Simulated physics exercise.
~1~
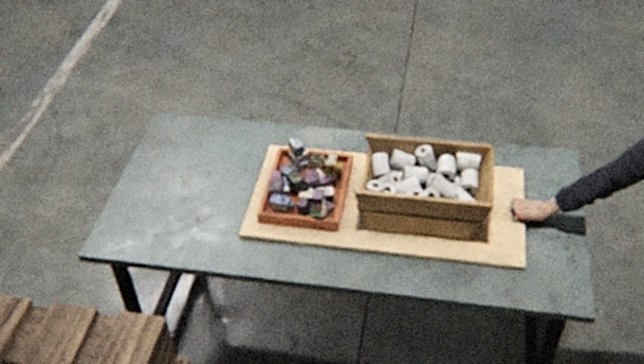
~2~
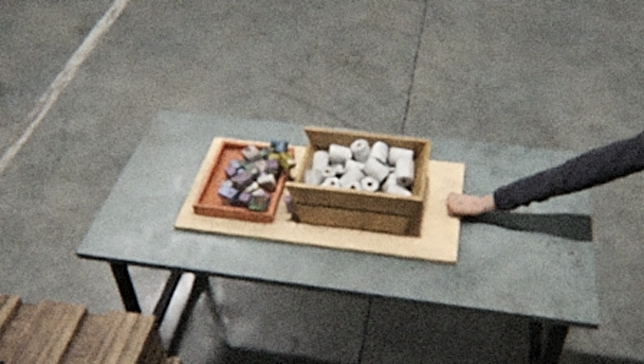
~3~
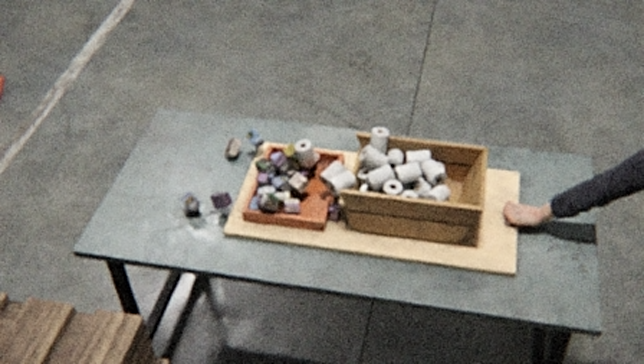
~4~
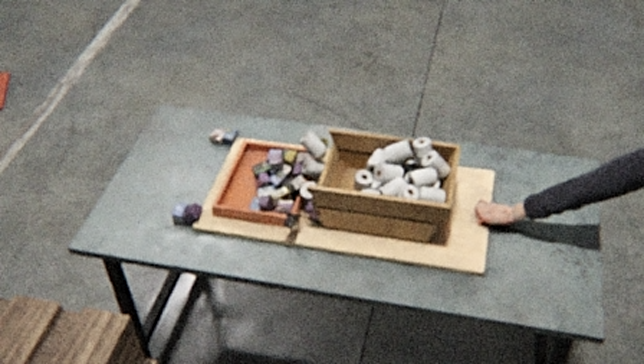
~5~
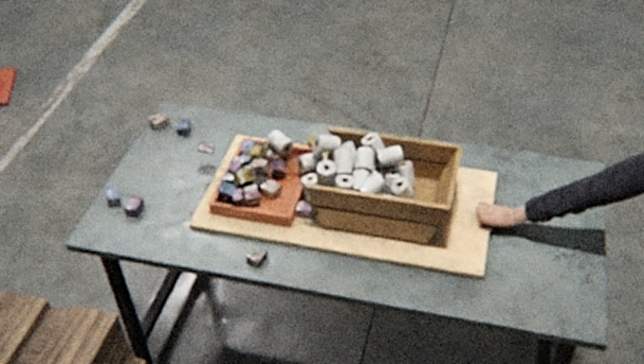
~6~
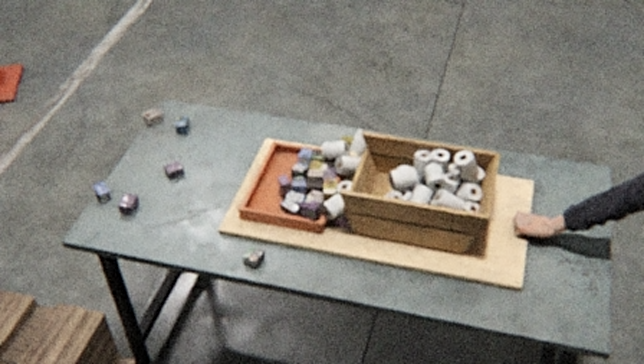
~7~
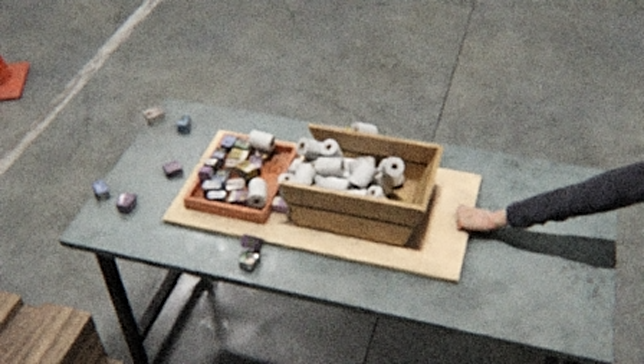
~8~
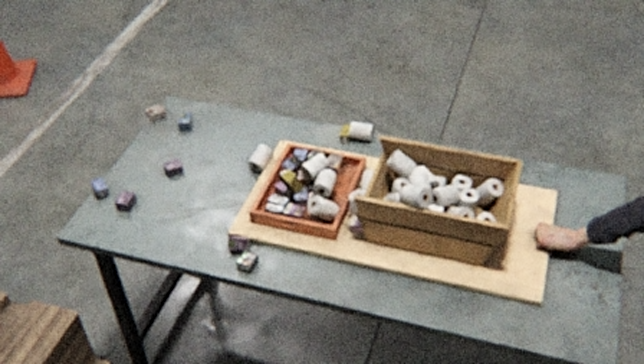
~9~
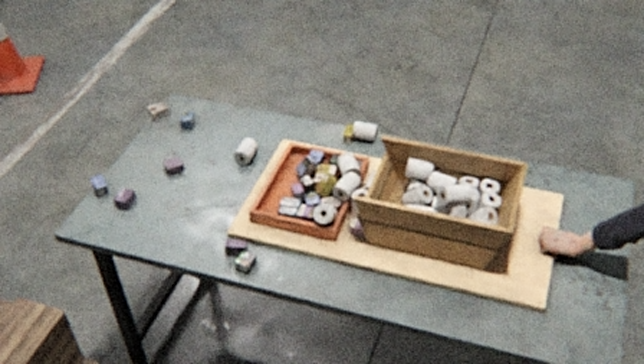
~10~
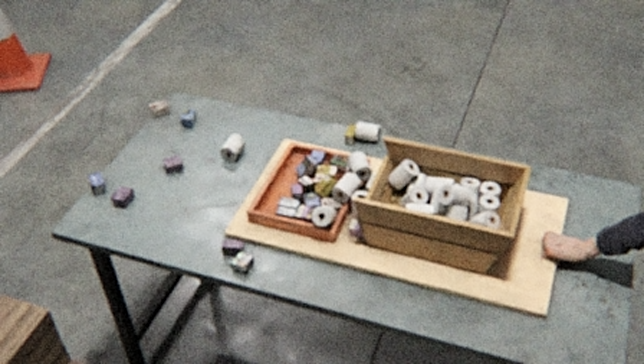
A hand shakes a board of two trays, scattering some cartons and rolls onto the table.
